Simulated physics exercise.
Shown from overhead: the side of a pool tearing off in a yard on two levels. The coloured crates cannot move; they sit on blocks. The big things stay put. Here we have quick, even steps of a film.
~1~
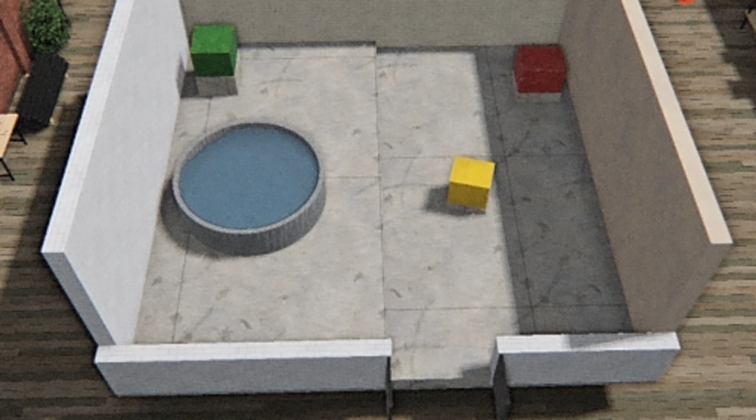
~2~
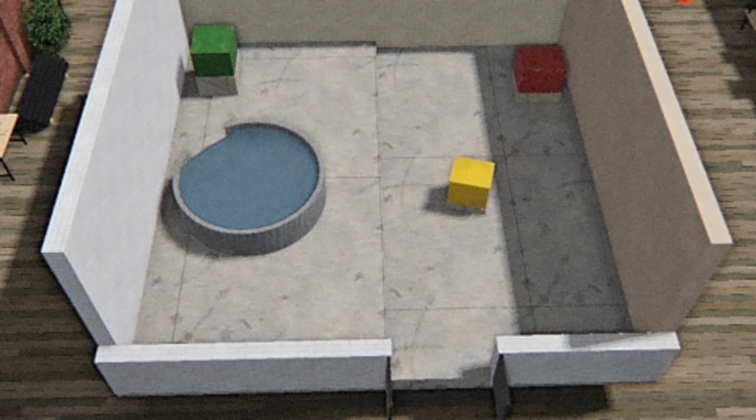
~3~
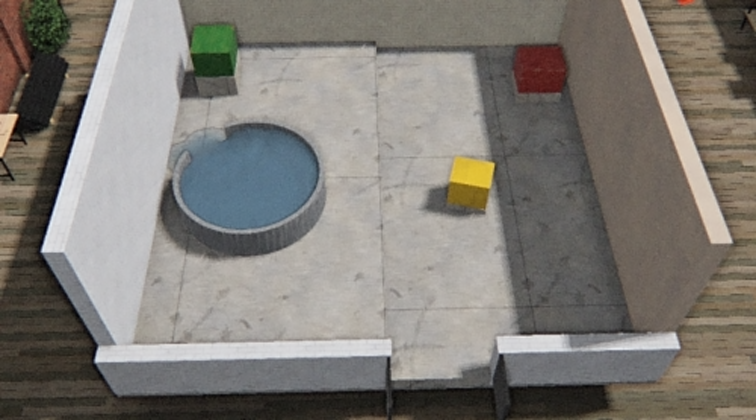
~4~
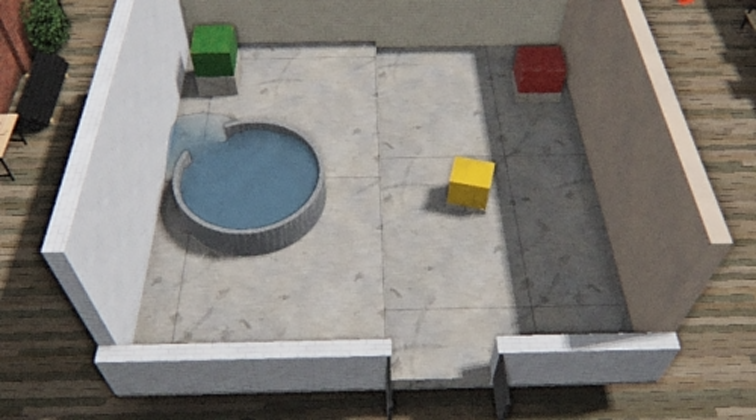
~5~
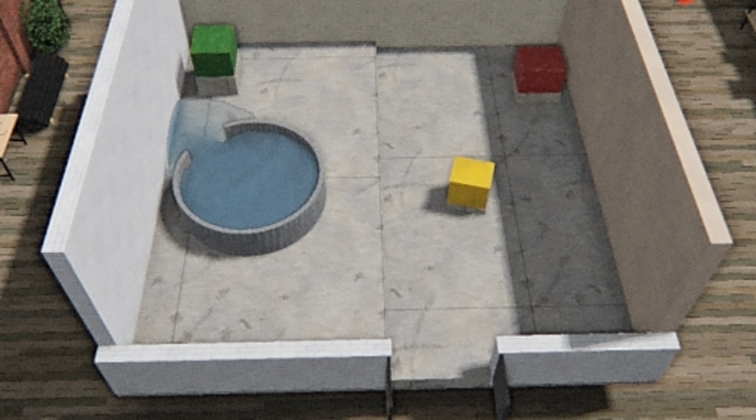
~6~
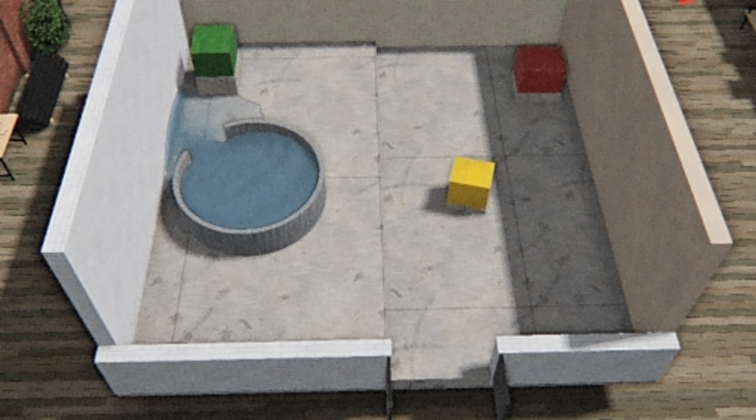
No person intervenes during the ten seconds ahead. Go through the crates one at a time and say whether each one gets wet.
In the end yellow crate: Spared, green crate: Spared, red crate: Spared.
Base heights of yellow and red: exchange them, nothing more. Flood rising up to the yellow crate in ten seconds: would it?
Well, the yellow one stays untouched then.
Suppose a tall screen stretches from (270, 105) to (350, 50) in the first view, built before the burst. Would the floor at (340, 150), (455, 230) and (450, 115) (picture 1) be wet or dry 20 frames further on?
As listed: Awash, dry, clear.
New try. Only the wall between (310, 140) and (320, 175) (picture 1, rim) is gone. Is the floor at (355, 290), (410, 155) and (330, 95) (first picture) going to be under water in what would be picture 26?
Spared, then sodden, then spared.
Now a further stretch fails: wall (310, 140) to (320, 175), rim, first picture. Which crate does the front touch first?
First in line is the yellow crate.
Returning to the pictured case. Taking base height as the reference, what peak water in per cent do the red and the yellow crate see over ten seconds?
Some 60 and 40 % respectively.
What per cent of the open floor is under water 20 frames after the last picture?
I'd estimate some 40 per cent.
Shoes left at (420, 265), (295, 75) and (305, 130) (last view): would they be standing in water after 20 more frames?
Point one left clear, point two sodden, point three sodden.
A moment on, water covers 5 % of the floor; the yellow crate not reached, the green crate water round its plinth, the red crate not reached.
Next, water covers 15 % of the floor; the yellow crate not reached, the green crate water round its plinth, the red crate not reached.
Then, water covers 40 % of the floor; the yellow crate not reached, the green crate water round its plinth, the red crate not reached.
Later, water covers 65 % of the floor; the yellow crate water round its plinth, the green crate water round its plinth, the red crate water round its plinth.
In the end, water covers 90 % of the floor; the yellow crate stayed above the water, the green crate stayed above the water, the red crate stayed above the water.
